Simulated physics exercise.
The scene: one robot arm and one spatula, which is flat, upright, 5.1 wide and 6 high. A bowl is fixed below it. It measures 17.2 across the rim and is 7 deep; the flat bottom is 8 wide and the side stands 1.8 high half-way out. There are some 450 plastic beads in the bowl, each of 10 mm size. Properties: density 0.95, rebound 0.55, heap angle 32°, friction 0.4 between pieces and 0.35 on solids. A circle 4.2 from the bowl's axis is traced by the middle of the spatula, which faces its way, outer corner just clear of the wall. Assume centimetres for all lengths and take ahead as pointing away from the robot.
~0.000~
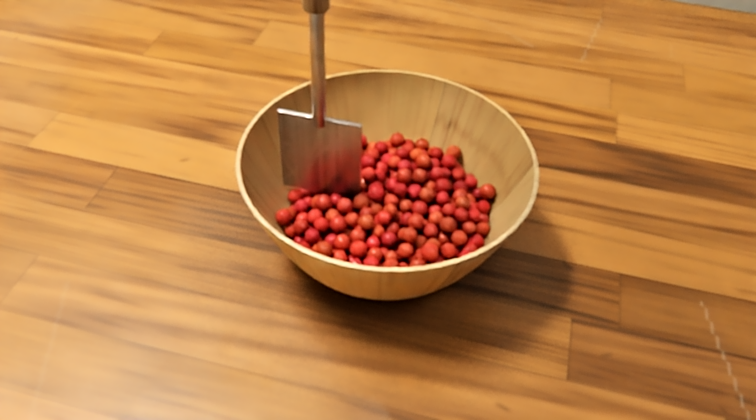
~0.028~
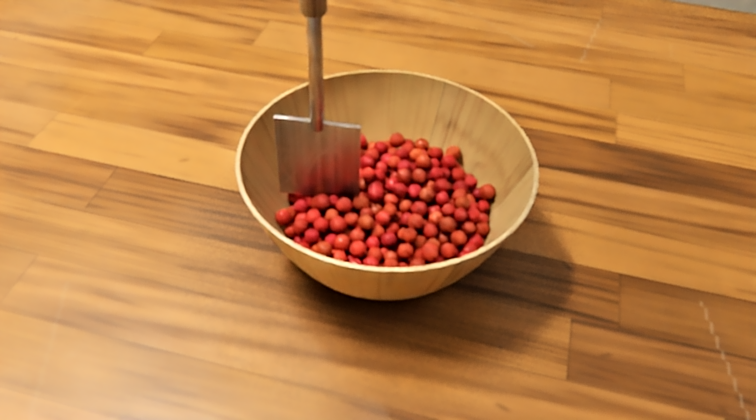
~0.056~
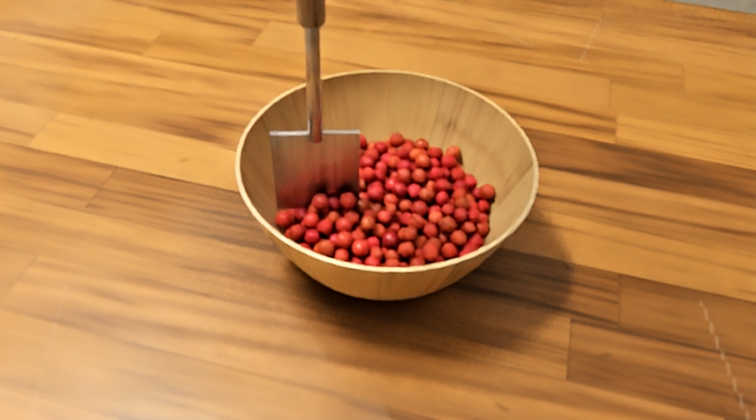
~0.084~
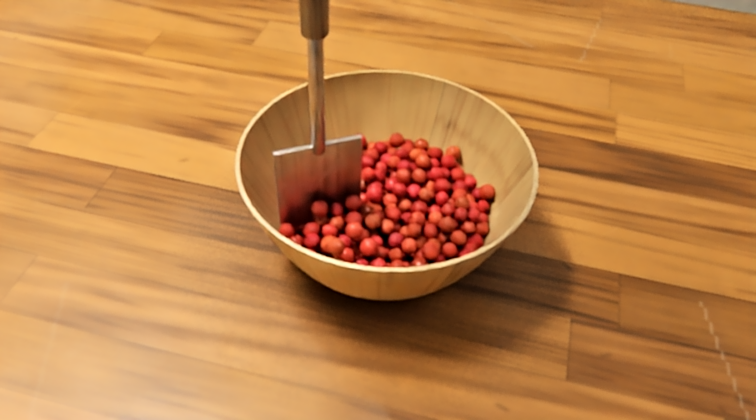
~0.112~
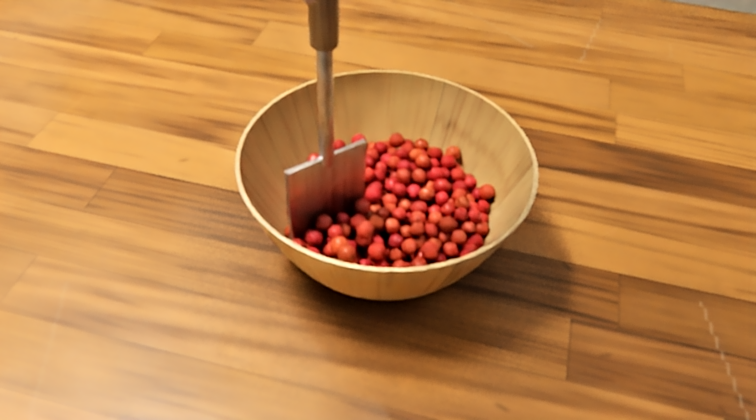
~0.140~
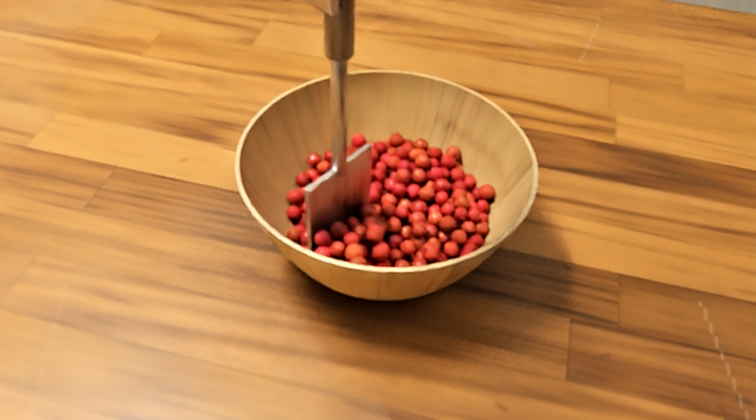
A wooden bowl holds red beads as a flat metal spatula pushes through its left side.
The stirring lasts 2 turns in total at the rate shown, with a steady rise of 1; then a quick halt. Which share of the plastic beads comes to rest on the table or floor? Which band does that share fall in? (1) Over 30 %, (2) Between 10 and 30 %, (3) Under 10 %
3.
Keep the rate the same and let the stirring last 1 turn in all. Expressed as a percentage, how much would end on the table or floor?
Roughly 0 percent would end up there.
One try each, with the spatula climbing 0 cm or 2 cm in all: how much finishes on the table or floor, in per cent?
10 and 0 %.
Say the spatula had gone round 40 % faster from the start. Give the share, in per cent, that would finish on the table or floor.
My guess is about 15 per cent.
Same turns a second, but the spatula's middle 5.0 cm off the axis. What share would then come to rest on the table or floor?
It would be close to 0 per cent then.
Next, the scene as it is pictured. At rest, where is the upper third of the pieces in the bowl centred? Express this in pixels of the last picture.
Near (361, 205).
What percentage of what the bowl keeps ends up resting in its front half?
Around 50 percent of it.
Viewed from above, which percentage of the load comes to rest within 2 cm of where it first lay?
Around 45 per cent.
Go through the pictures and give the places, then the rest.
The first frame shows spatula neck at (319, 96), 0° round; upper third of the load around (403, 207), from x 285 to 490, top at y 140; 449 in the bowl.
The second frame shows spatula neck at (317, 100), 5° round; upper third of the load around (403, 207), from x 285 to 485, top at y 140.
The third frame shows spatula neck at (315, 111), 19° round; upper third of the load around (400, 210), from x 285 to 485, top at y 140.
The fourth frame shows spatula neck at (318, 123), 35° round; upper third of the load around (397, 211), from x 285 to 485, top at y 140.
The fifth frame shows spatula neck at (326, 134), 50° round; upper third of the load around (399, 214), from x 290 to 485, top at y 140.
The sixth frame shows spatula neck at (340, 145), 65° round; upper third of the load around (401, 213), from x 295 to 485, top at y 140; 449 in the bowl.
After 0.62 s, 323° round, highest piece 9 above the table; 439 in the bowl, 7 on the table or floor, 3 in flight or on the tool.
After 1.09 s, 220° round, highest piece 8 above the table; 431 in the bowl, 17 on the table or floor, 1 in flight or on the tool.
After 1.53 s, 0° round, highest piece 6 above the table; 427 in the bowl, 22 on the table or floor.
After 2.23 s, 0° round, highest piece 6 above the table; 427 in the bowl, 22 on the table or floor.
At rest, 427 in the bowl, 22 on the table or floor. That is 5 % on the table or floor.
